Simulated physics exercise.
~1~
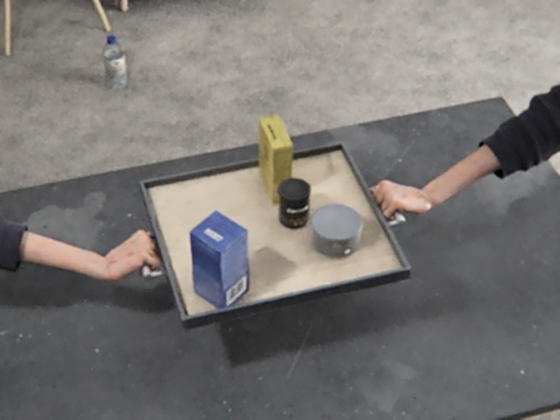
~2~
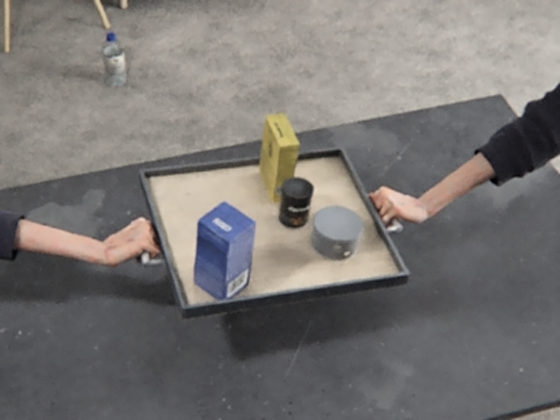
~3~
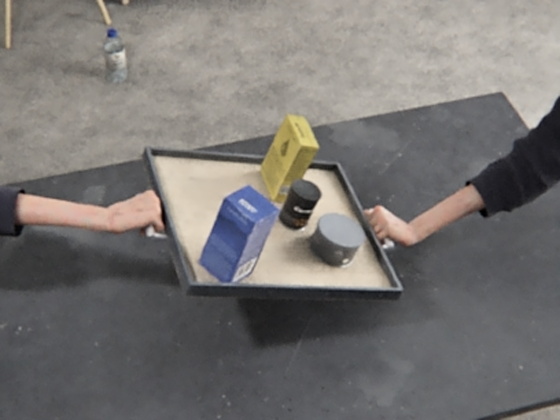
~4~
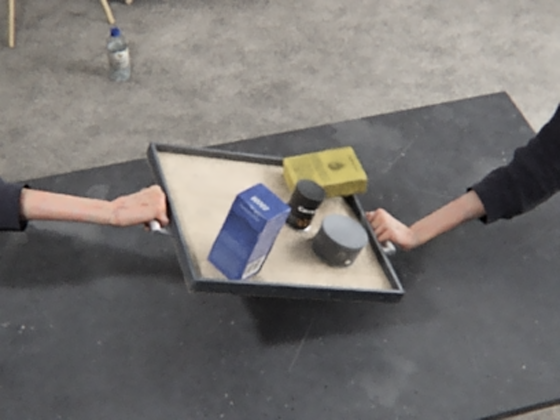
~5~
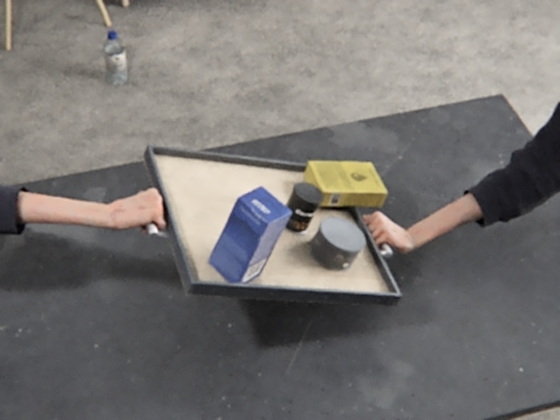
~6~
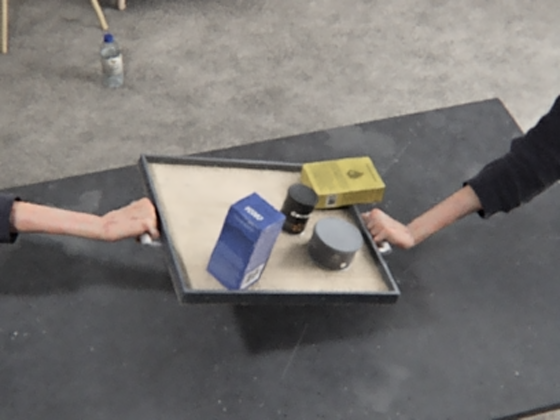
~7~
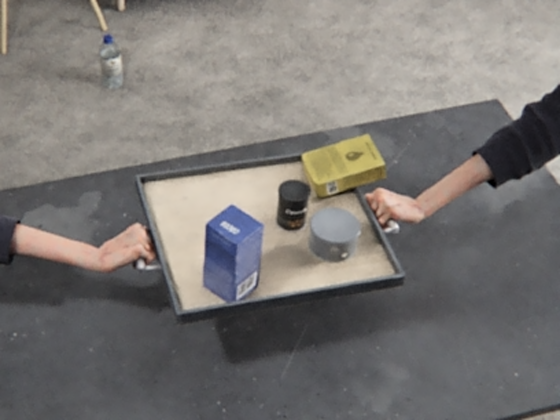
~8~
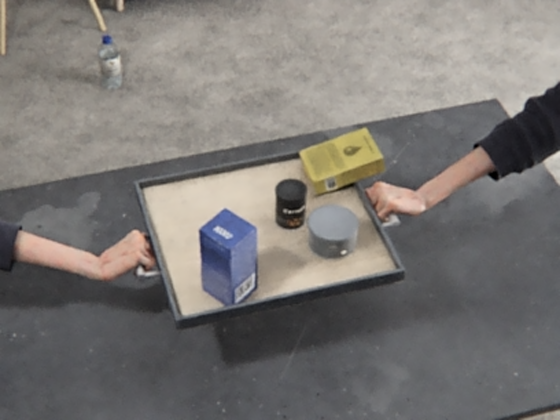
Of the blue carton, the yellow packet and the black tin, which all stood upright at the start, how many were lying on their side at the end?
One of them was lying on its side at the end, the yellow packet. The blue carton and the black tin were still upright.
